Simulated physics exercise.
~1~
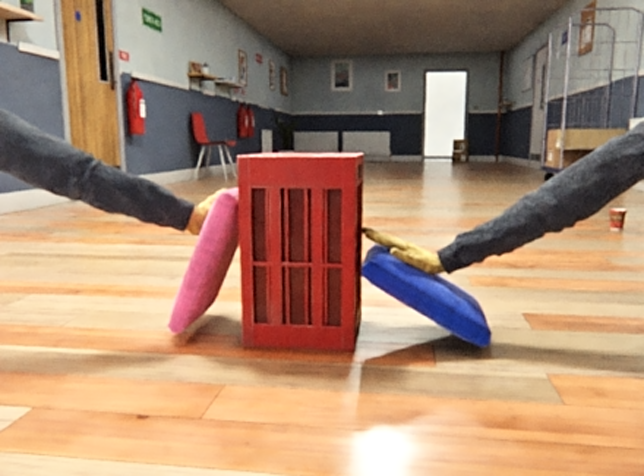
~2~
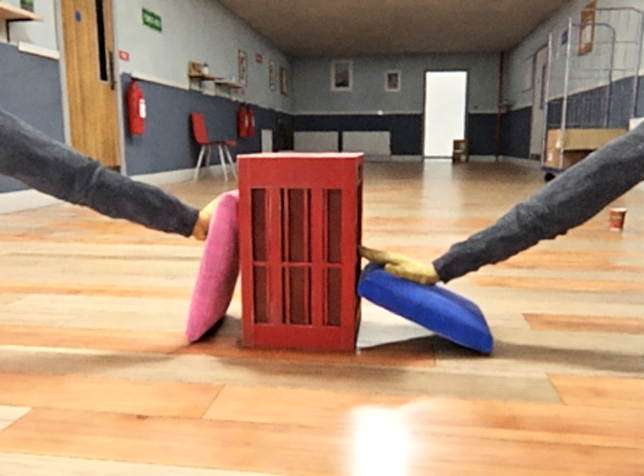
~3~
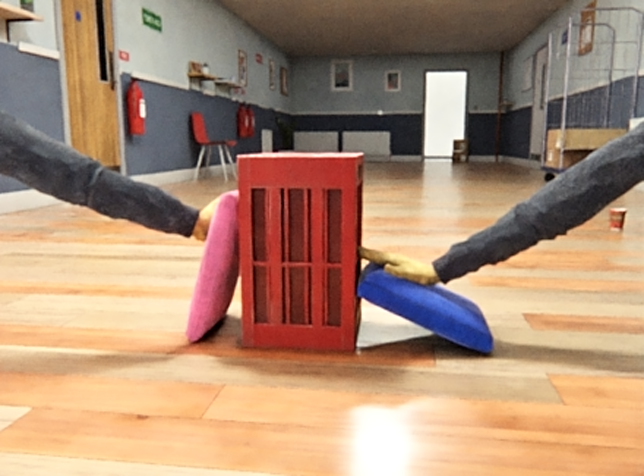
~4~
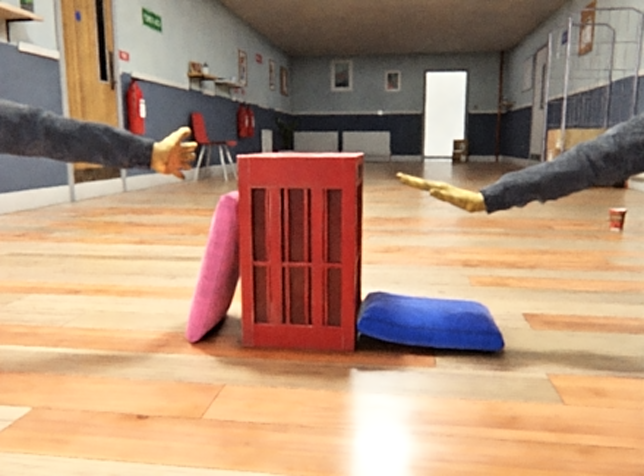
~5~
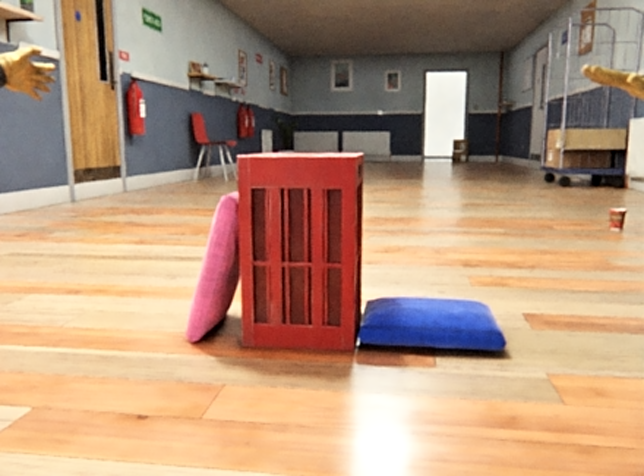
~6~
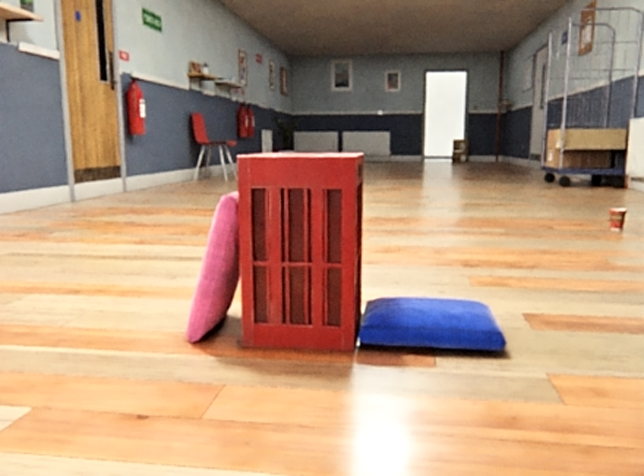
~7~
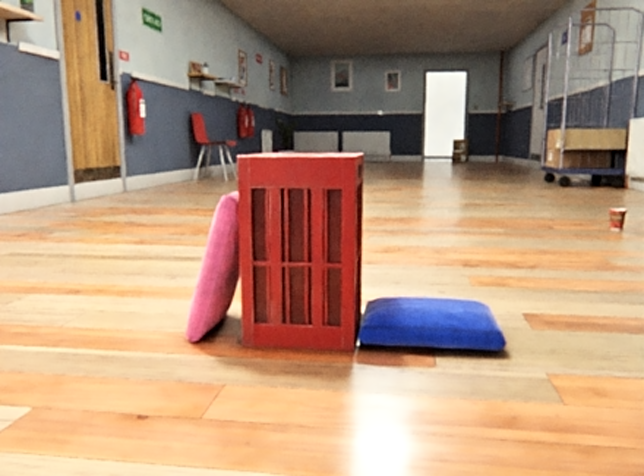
The clip shows two gloved hands holding a pink pillow and a blue soft bag against opposite sides of a red crate. The hands draw away, and the pillow stays leaning on the left while the bag slips down and lies flat on the right.
